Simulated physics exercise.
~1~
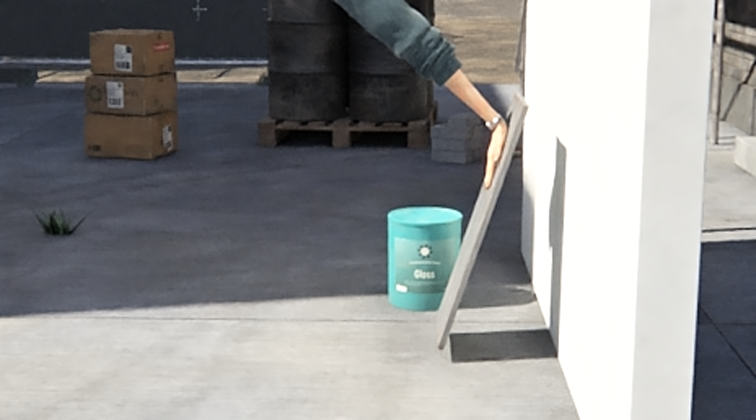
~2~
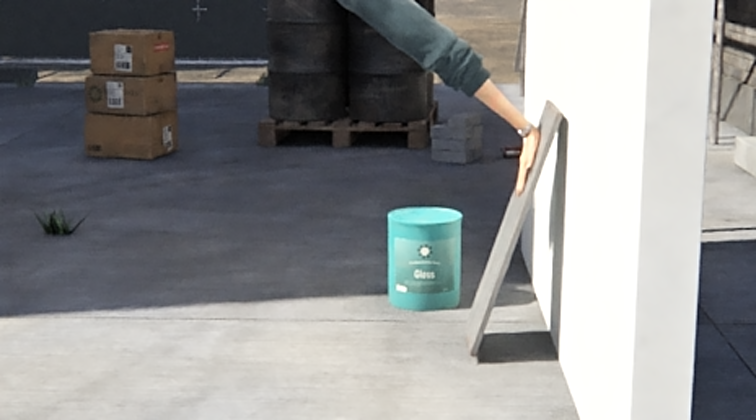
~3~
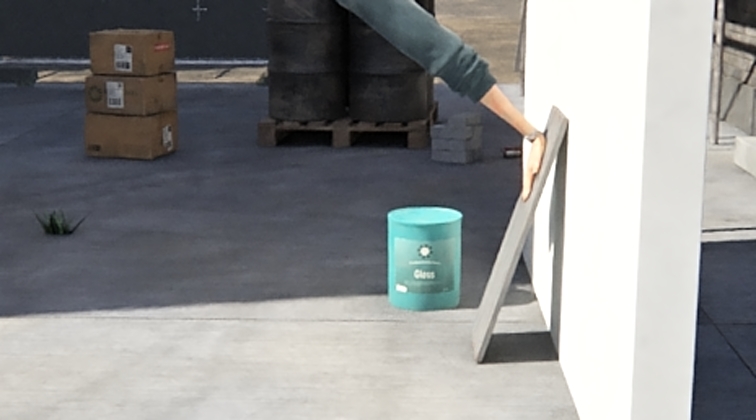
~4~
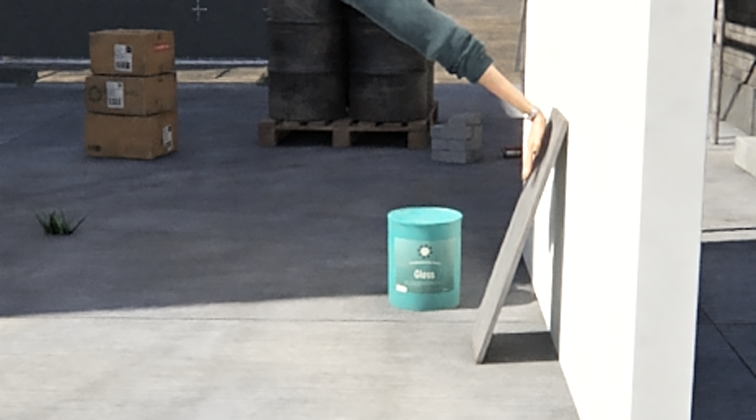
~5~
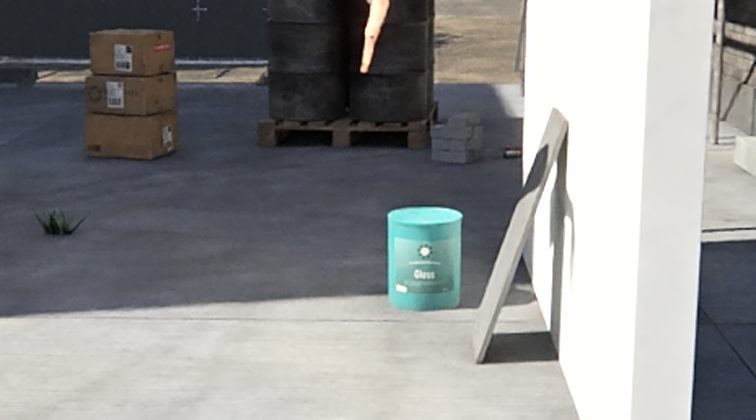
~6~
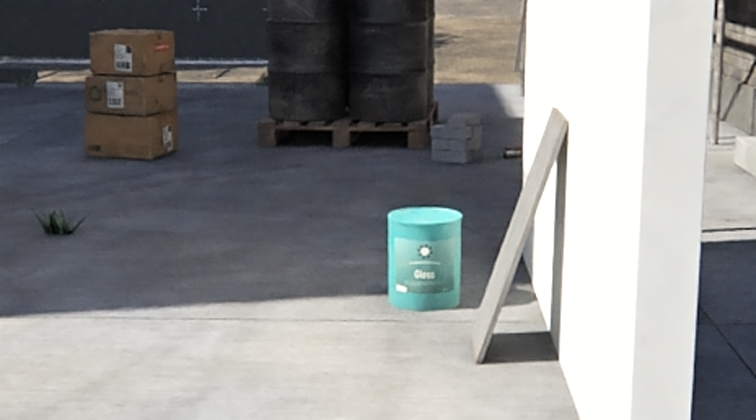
The video shows a hand leaning a grey board against a white wall beside a turquoise pail, shifting it slightly to the right before letting go and drawing back out of view. The board stays leaning against the wall, and the pail remains in place.
